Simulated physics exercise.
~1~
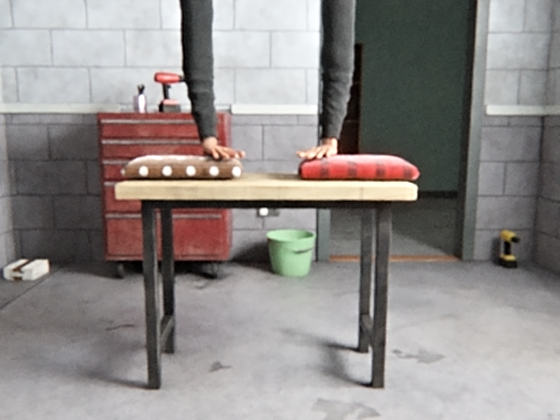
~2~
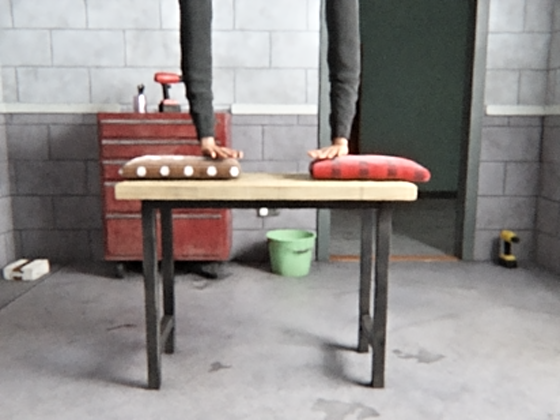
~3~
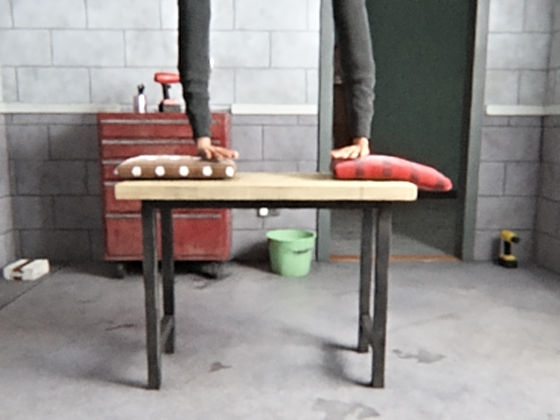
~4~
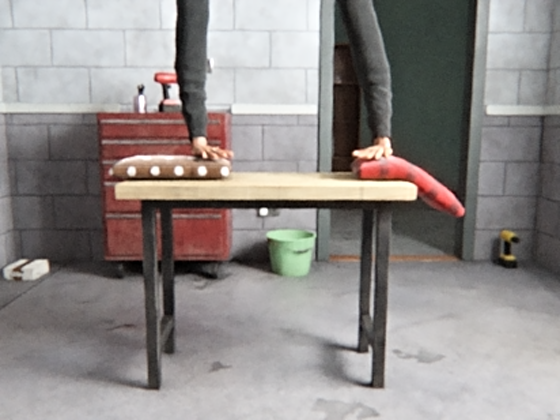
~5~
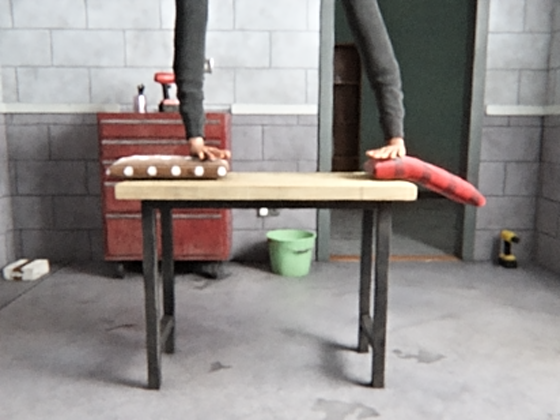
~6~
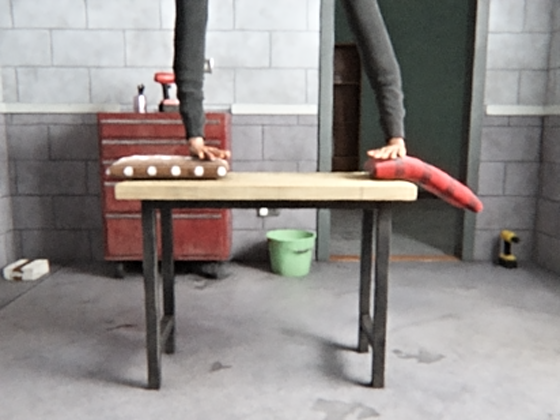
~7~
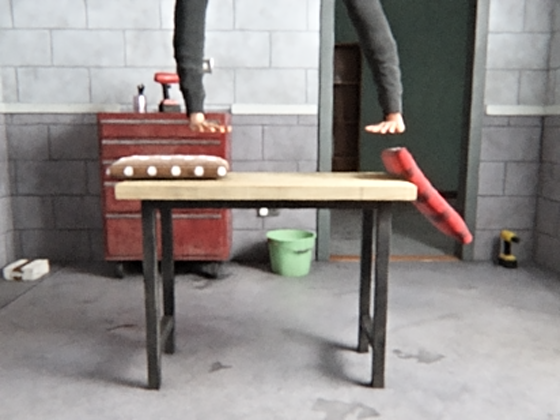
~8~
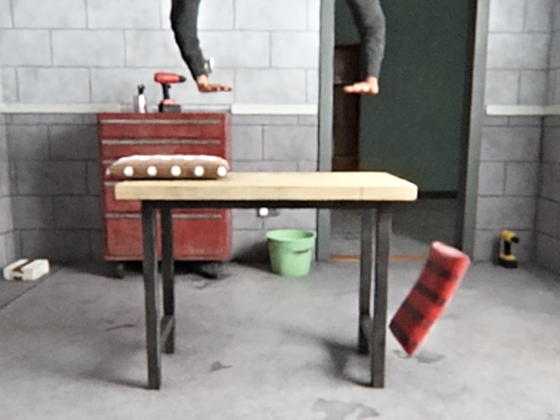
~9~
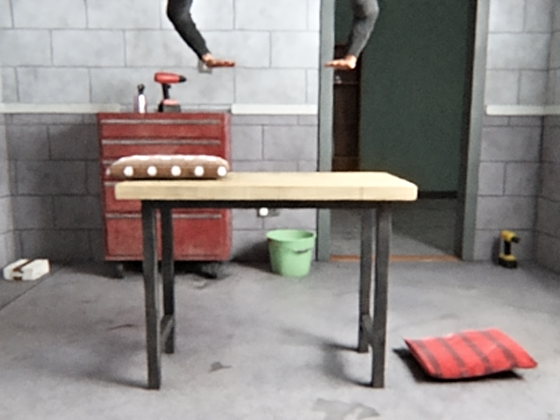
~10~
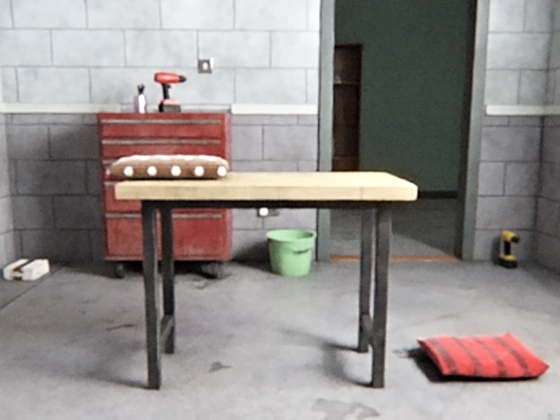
Two hands slide a red pillow off the table's right edge; the brown pillow stays.
